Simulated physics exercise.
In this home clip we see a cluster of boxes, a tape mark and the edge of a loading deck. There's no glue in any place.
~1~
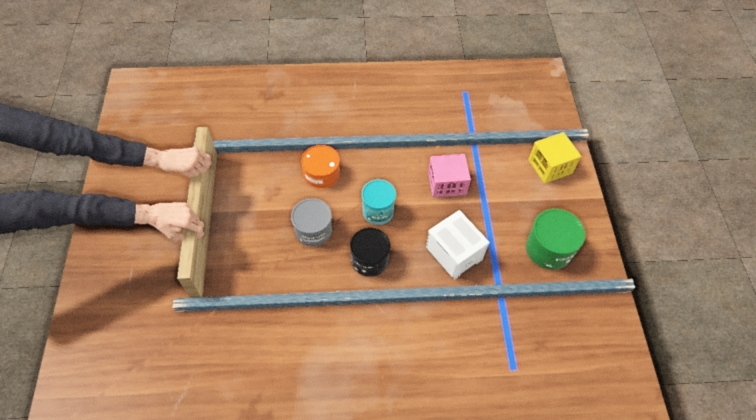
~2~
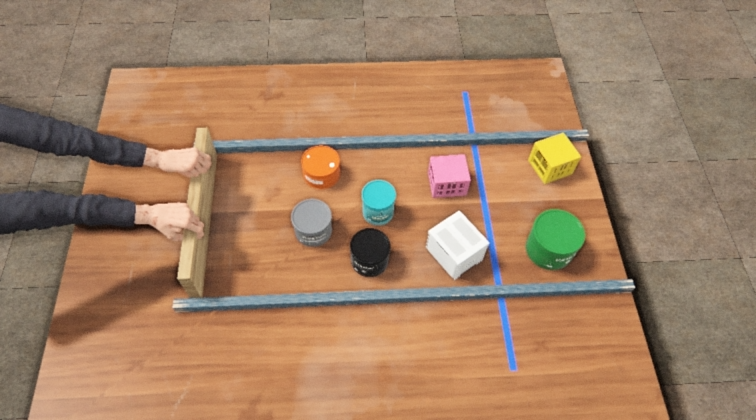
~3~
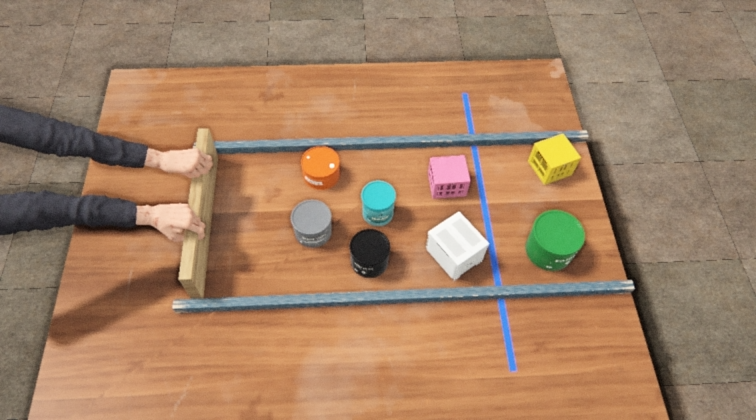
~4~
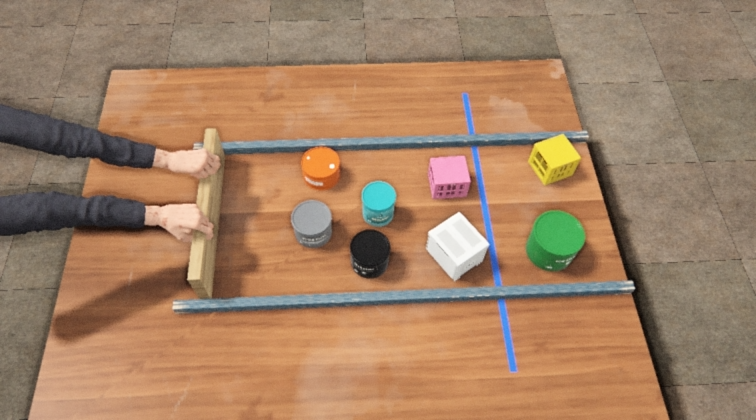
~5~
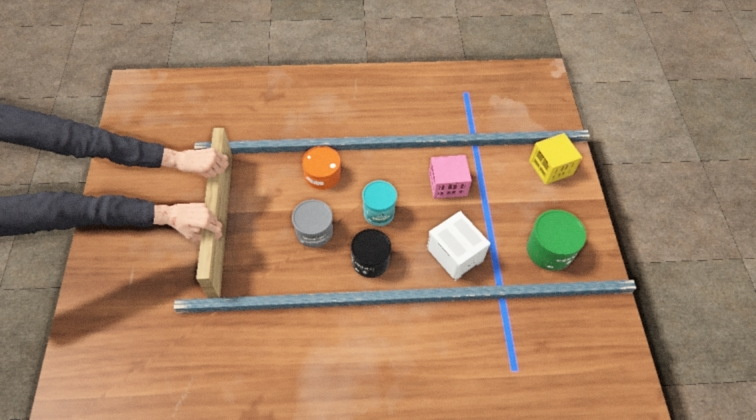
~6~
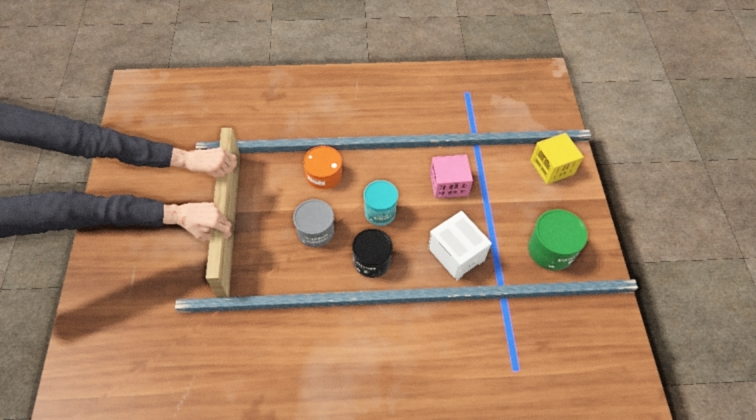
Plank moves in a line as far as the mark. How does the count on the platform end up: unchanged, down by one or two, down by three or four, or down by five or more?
It ends unchanged.
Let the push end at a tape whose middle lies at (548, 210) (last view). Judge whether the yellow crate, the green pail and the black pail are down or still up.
Taking them in turn: Yellow crate ends up off it, green pail ends up off it, black pail is still there.
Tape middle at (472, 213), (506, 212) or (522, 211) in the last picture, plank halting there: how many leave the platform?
Try by try, 0, 0 and 1.
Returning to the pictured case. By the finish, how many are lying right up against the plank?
Number: 4.
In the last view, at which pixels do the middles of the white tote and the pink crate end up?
White tote at about (556, 241), pink crate at about (537, 187).
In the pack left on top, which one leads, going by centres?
Answer: The green pail.
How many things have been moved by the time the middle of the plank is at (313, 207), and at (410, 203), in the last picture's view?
2 and 6.
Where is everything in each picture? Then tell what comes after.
The first picture shows yellow crate (554, 158); green pail (554, 240); pink crate (449, 176); plank (200, 210); tape (486, 212).
The second picture shows green pail (554, 240); plank (200, 210).
The third picture shows pink crate (448, 177); turquoise pail (378, 204).
The fourth picture shows yellow crate (554, 160); white tote (456, 247).
The fifth picture shows green pail (555, 241); orange canister (322, 168).
The sixth picture shows yellow crate (556, 159); green pail (556, 241); pink crate (451, 177); plank (225, 210); tape (488, 212).
Early on, none off yet; yellow crate at rest near (556, 159); green pail at rest near (556, 241); pink crate at rest near (451, 177).
A while later, none off yet; yellow crate at rest near (556, 159); green pail at rest near (556, 241); pink crate moving near (454, 177).
Finally, the number that fall off is zero.
